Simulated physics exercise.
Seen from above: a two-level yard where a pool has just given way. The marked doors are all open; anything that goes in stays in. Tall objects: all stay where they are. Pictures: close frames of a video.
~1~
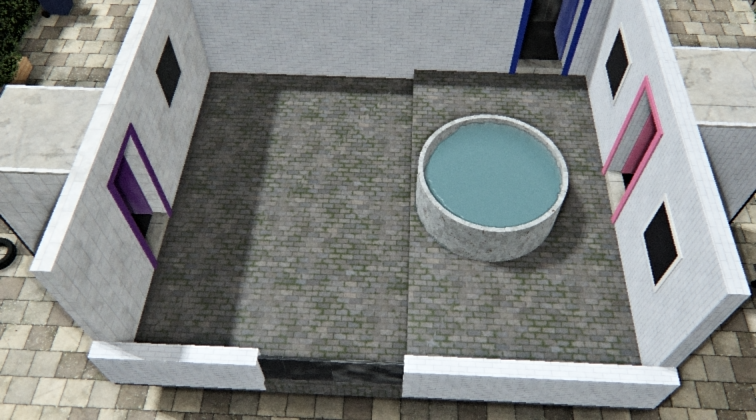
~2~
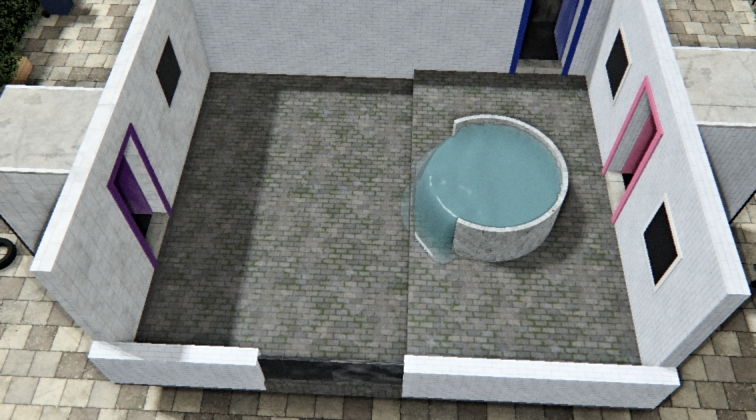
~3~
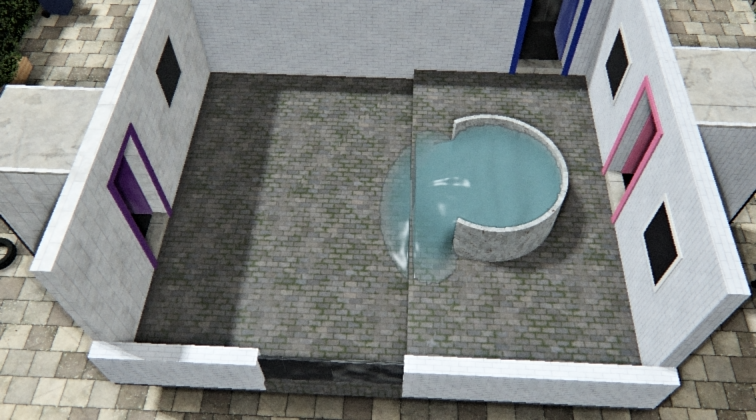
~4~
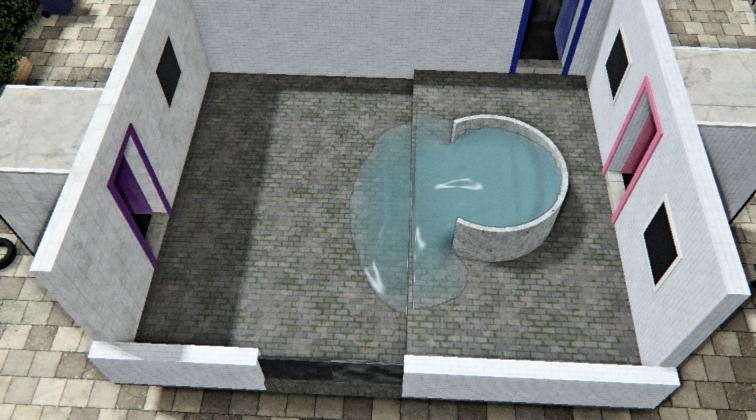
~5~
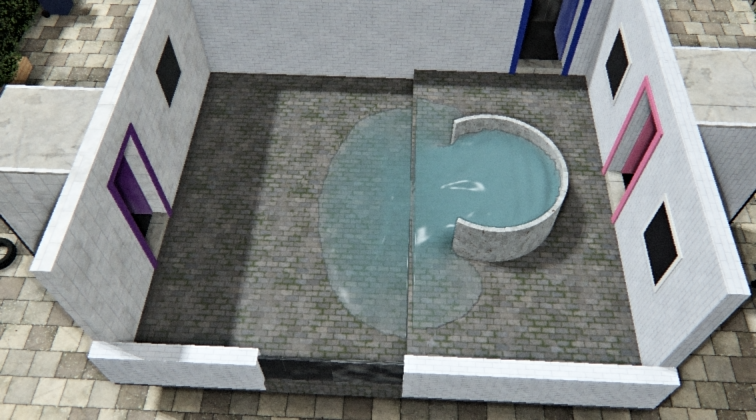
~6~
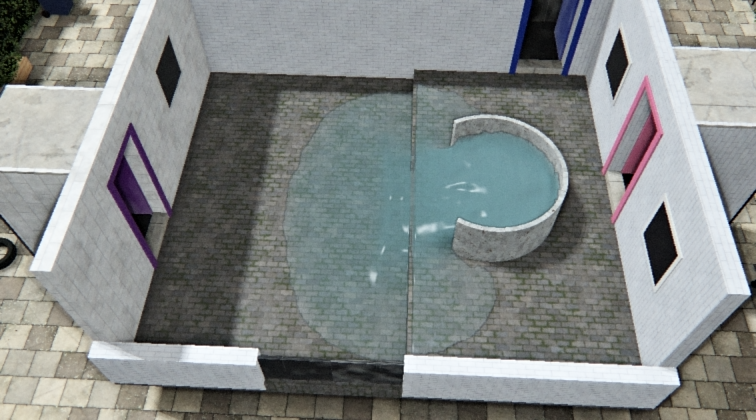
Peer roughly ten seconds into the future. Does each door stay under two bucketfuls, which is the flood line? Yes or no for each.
Purple door - no, it floods; pink door - yes, stays under; blue door - yes, stays under.
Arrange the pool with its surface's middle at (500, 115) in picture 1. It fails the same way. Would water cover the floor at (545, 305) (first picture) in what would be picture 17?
That spot ends up unaffected.
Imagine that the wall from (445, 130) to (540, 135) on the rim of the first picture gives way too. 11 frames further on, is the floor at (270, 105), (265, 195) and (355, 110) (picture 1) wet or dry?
Going through them, the first would be submerged, the next still bare and the last submerged.
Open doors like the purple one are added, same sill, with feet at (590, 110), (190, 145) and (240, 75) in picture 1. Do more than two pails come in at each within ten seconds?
One, ends up below; two, ends up above; three, ends up above.
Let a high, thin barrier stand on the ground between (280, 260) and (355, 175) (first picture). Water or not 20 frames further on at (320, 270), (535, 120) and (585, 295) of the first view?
One after the other: Flooded, free of water, free of water.
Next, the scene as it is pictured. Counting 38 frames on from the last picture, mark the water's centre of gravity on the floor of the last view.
My guess is about (310, 198).
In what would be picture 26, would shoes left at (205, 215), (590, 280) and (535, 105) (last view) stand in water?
First spot submerged, second spot spared, third spot spared.
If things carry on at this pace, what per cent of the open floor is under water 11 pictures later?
About 65 per cent.
A moment on, water covers 65 % of the floor; the purple door wet at the sill, nothing in, the pink door not reached, the blue door not reached.
Next, water covers 65 % of the floor; the purple door over two buckets in, the pink door not reached, the blue door not reached.
Then, water covers 60 % of the floor; the purple door far over two buckets in, the pink door not reached, the blue door not reached.
Later, water covers 60 % of the floor; the purple door far over two buckets in, the pink door not reached, the blue door not reached.
In the end, water covers 60 % of the floor; the purple door far over two buckets in, the pink door not reached, the blue door not reached.
